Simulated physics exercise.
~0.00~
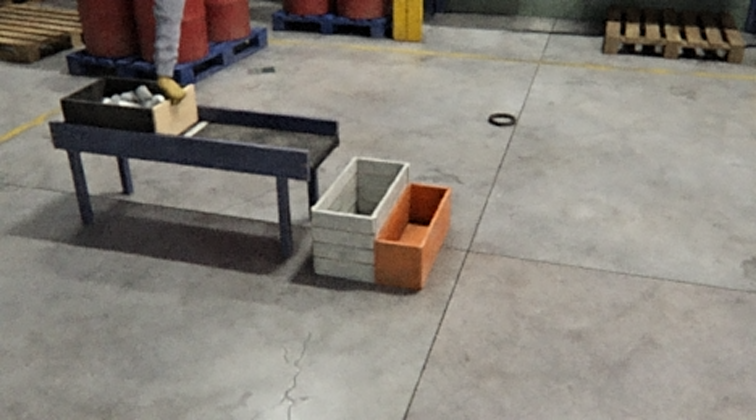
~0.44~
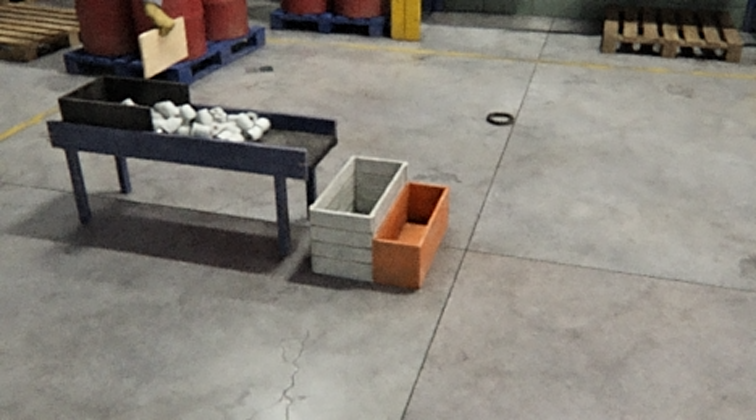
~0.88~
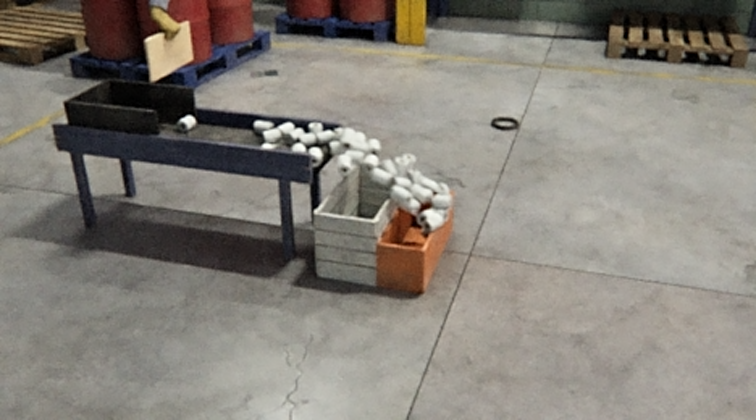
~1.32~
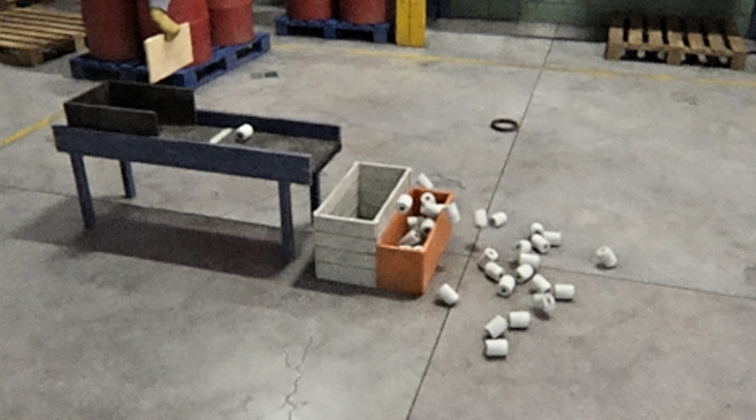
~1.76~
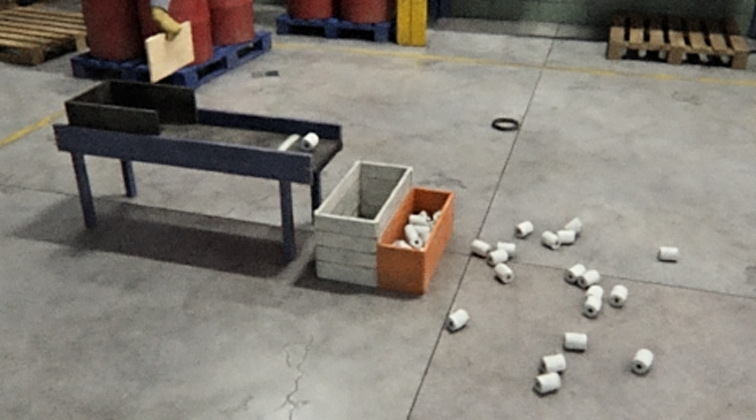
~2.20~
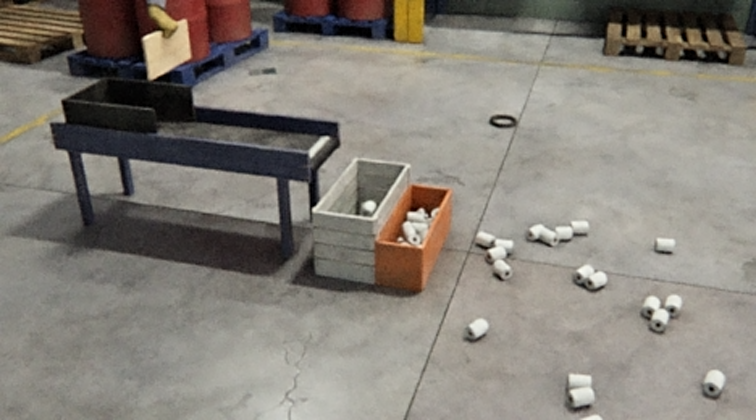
A gloved hand lifts a pale wooden gate from the open end of a black pen on a blue belt table, seen from above in a warehouse with red drums and pallets behind. Loose white rolls spill out and ride right along the dark belt toward a white box and an orange tote beyond it. Most fly off the end over the white box, some dropping into the tote while many others hit the concrete and scatter right. One straggler trails along and drops into the white box, leaving several rolls in the tote and many across the floor.
